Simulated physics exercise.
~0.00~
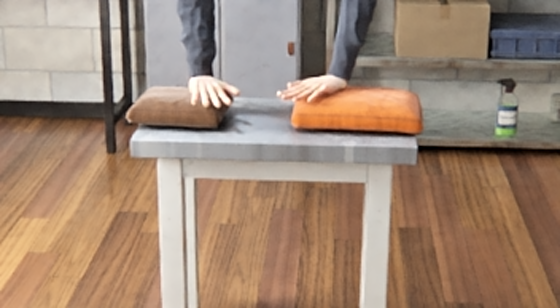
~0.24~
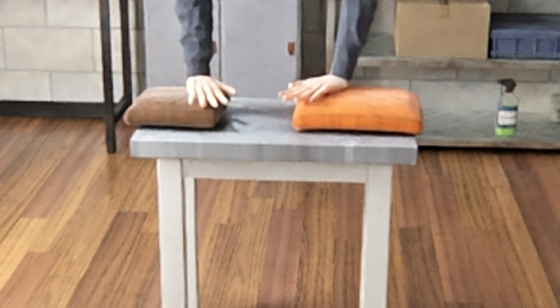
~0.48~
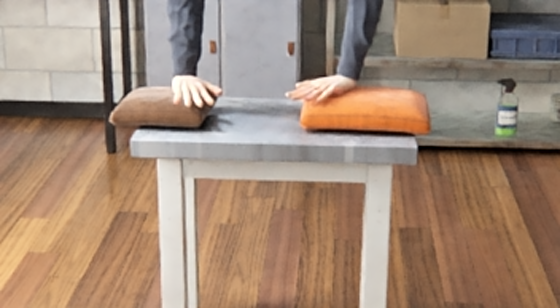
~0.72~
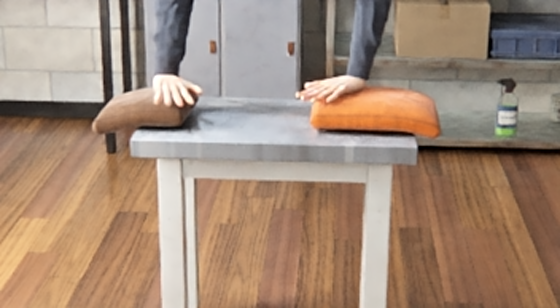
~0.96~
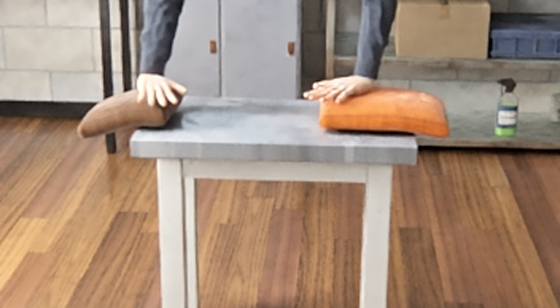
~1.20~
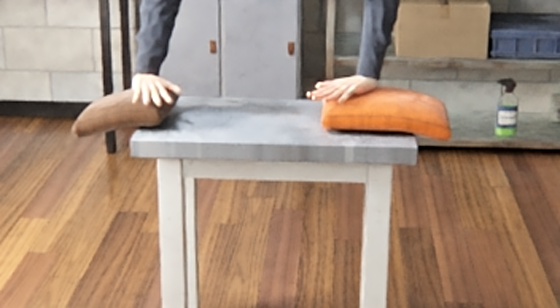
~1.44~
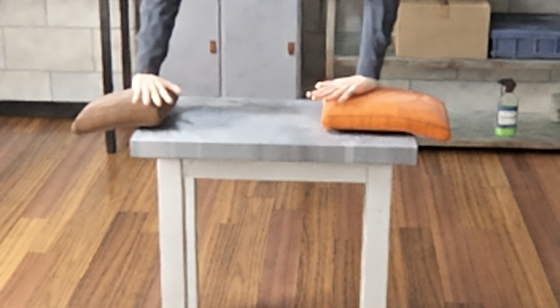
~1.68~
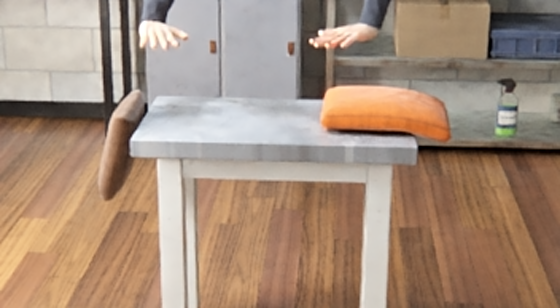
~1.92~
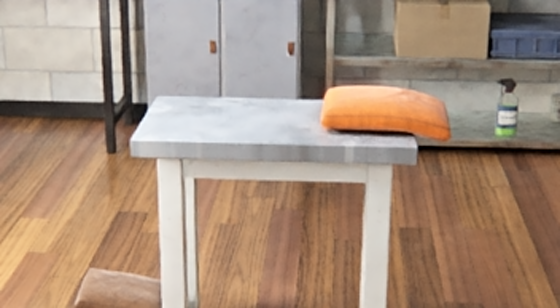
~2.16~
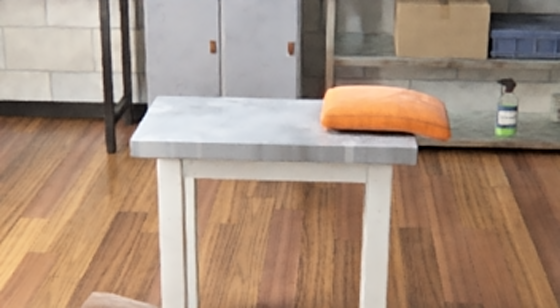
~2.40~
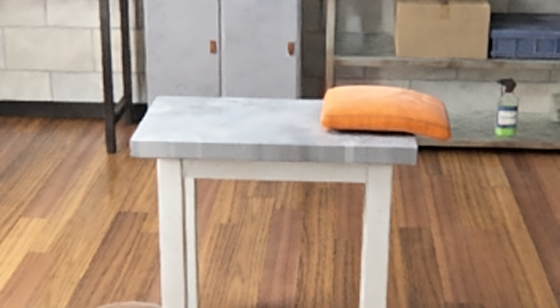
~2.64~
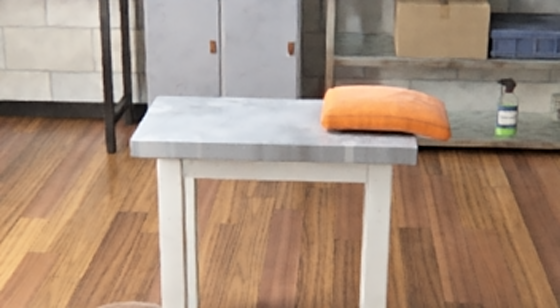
We see two hands push a brown rice sack left and an orange pillow right across a gray-topped bench, then let go and withdraw. The sack tips off the left end and drops to the floor, while the pillow stays on the bench.
